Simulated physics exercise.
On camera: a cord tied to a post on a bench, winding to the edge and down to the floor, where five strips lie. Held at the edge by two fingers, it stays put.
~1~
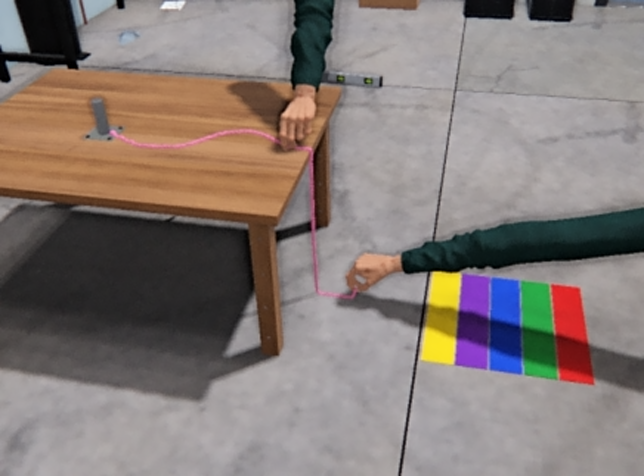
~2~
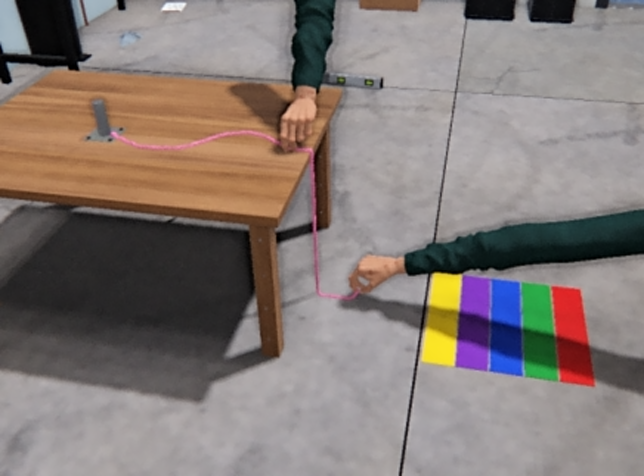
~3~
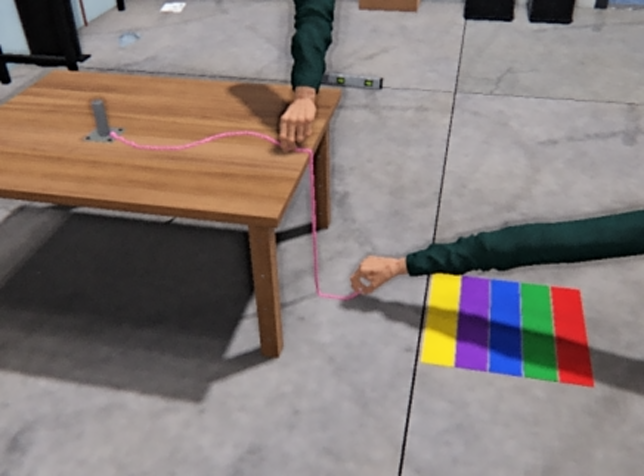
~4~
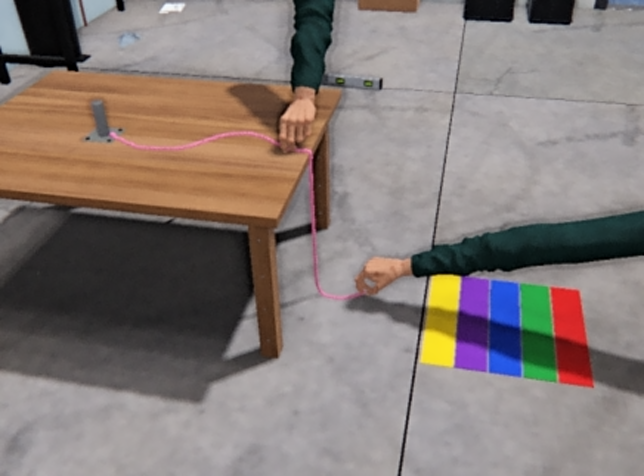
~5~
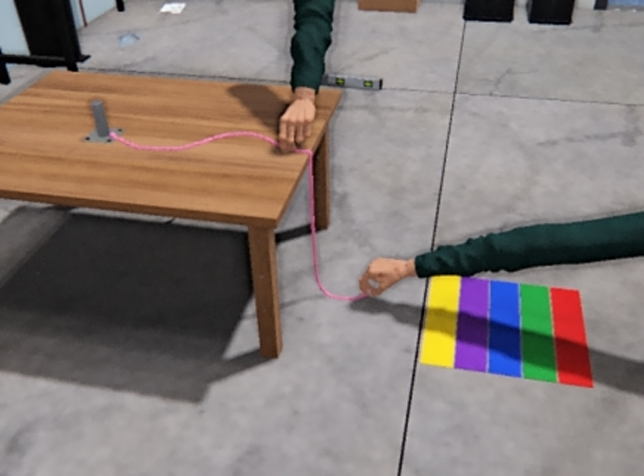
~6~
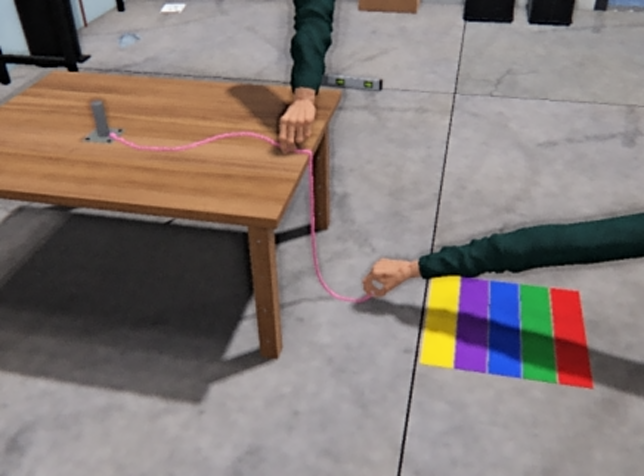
A hand near the floor draws the end of a pink cord slightly right.
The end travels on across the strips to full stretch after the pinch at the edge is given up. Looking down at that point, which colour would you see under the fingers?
You would see blue.
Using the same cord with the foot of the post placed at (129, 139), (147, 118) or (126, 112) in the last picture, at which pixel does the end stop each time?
One per try, in order: (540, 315), (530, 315), (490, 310).
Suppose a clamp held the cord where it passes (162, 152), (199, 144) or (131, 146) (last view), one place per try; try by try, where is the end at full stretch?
About (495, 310), (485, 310) and (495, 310).
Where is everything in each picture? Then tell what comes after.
In the first picture, end (356, 288); yellow (439, 344); purple (472, 349); blue (506, 353); green (540, 358); red (575, 363).
In the second picture, end (358, 290); cord through (134, 143) (199, 143) (264, 136) (311, 165) (315, 227) (317, 281).
In the third picture, end (360, 291).
In the fourth picture, end (365, 292); cord through (133, 144) (198, 144) (263, 137) (311, 166) (313, 228) (317, 282).
In the fifth picture, end (369, 293).
In the sixth picture, end (373, 294); cord through (132, 144) (198, 144) (263, 138) (310, 167) (313, 228) (323, 283).
Soon after, end near (443, 303); over yellow.
After that, end near (481, 307); over purple.
At the stop, end near (503, 310); over blue. The blue one.
